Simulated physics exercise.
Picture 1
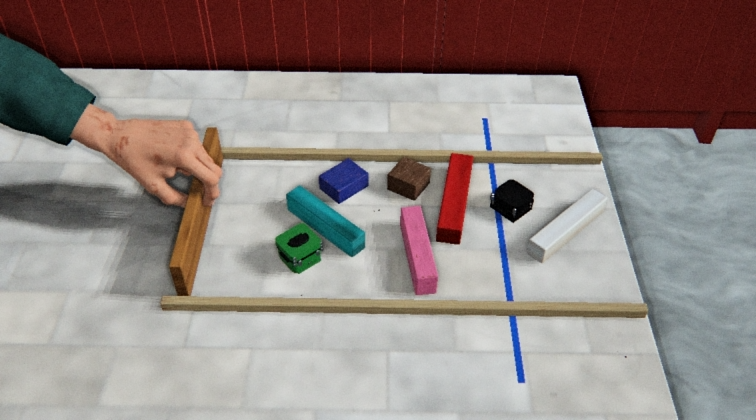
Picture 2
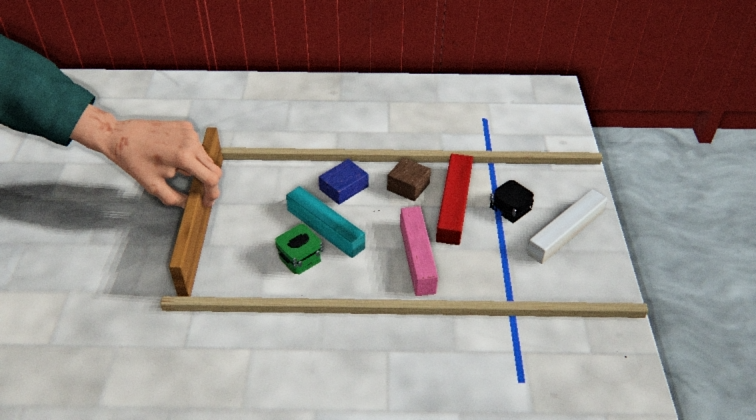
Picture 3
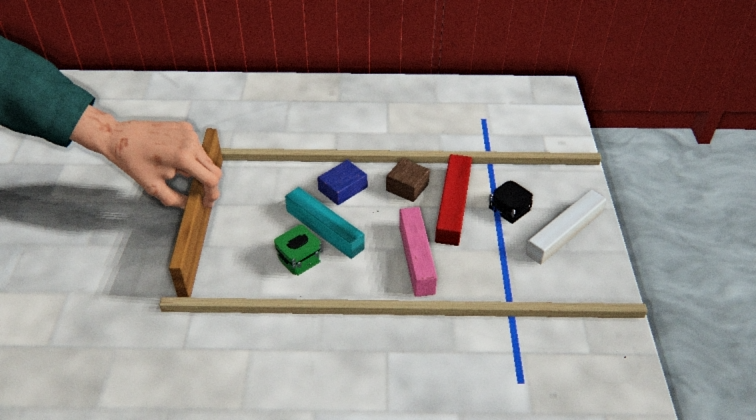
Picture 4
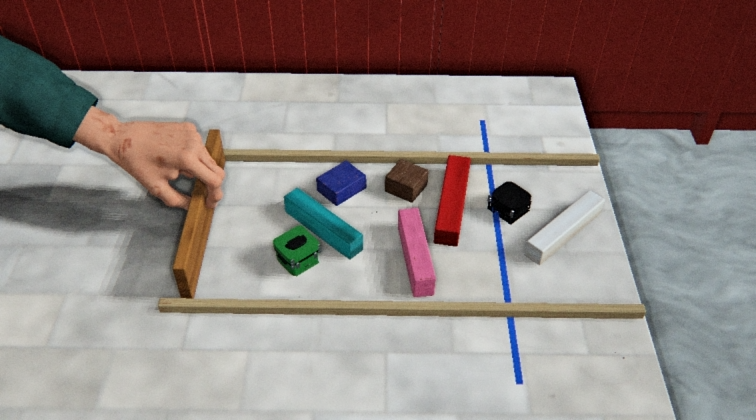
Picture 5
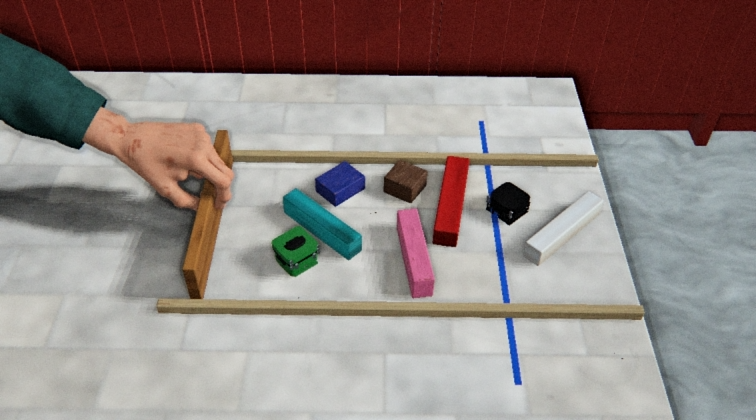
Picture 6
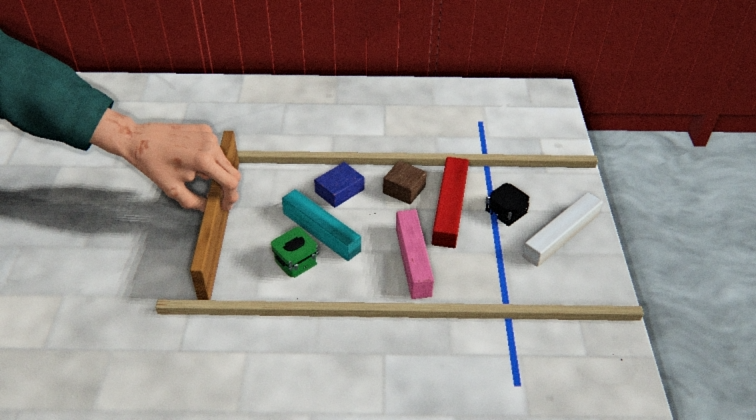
A hand in a green sleeve held a wooden board upright between two rails, then slid it slightly right toward the scattered colourful sticks and blocks, which stayed where they lay around a blue line.
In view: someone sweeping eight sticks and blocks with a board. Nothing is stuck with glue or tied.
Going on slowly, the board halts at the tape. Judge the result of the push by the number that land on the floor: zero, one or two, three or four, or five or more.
The number that land on the floor is zero.
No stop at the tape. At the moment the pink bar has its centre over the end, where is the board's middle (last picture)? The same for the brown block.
Around (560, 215) first and around (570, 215) second.
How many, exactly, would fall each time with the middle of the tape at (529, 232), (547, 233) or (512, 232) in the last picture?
Down on the floor: 2, 3 and 2.
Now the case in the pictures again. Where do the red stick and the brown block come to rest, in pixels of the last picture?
First at (568, 197); second at (538, 184).
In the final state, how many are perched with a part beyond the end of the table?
Expected count: 2.
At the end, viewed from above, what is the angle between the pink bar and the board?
Around 25 degrees.
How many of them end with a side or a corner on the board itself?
Contact count: 3.
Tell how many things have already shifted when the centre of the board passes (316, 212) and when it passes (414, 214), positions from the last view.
Moved so far: 3, then 7.
Soon after, none off yet; white stick at rest near (563, 229); black case at rest near (508, 204); red stick at rest near (451, 200).
After that, none off yet; white stick at rest near (563, 229); black case displaced a little near (525, 205); red stick displaced a little near (490, 197).
In the end, the number that fall off is zero.
